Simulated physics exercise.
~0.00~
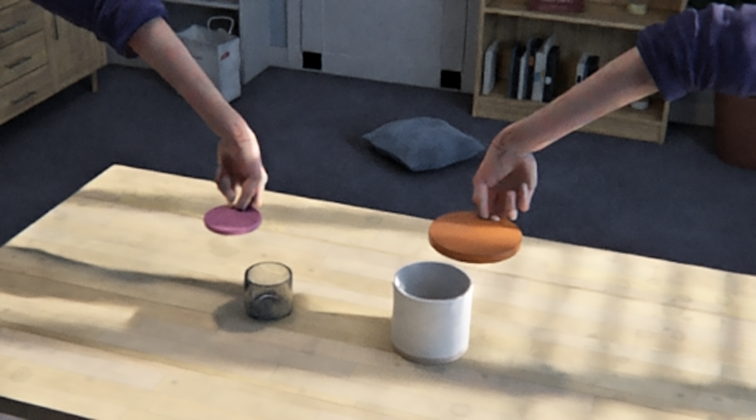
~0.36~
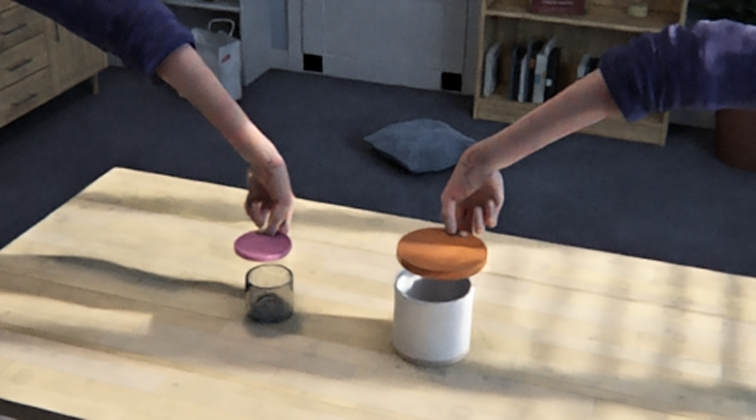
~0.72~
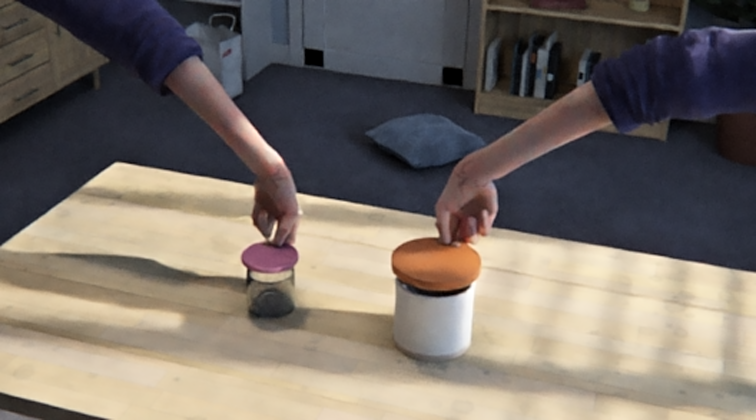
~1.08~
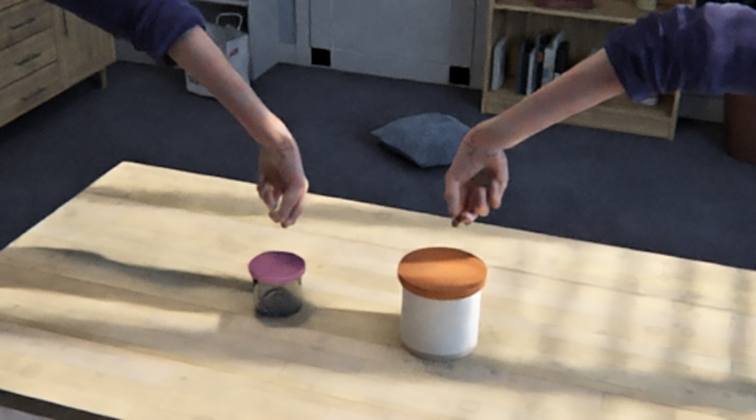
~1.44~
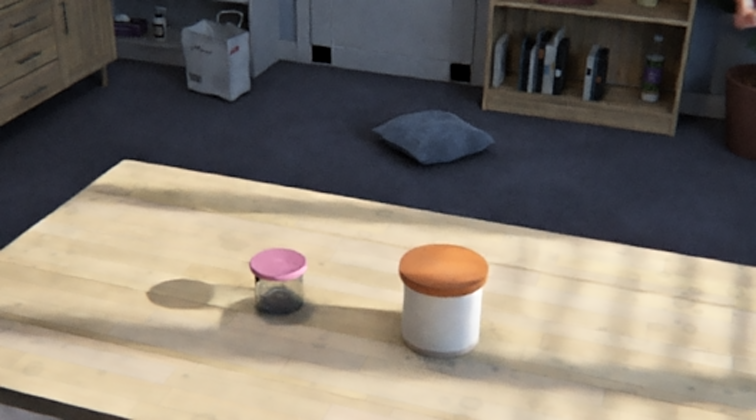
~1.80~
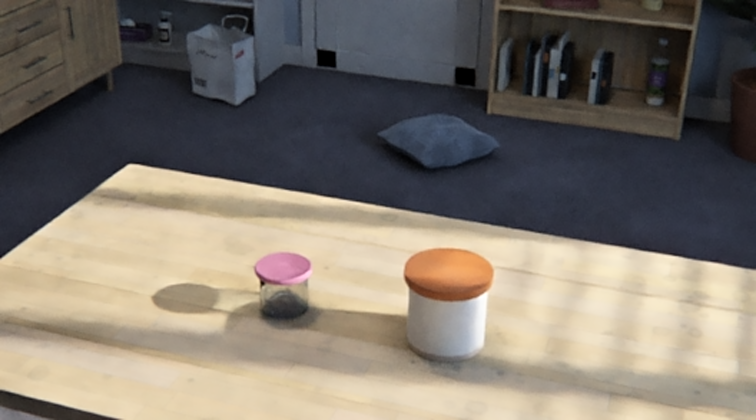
A pink coaster and an orange coaster were lowered by two hands onto a small glass on the left and a white jar on the right, then the hands let go and drew away, leaving each coaster resting on the rim and covering the opening.
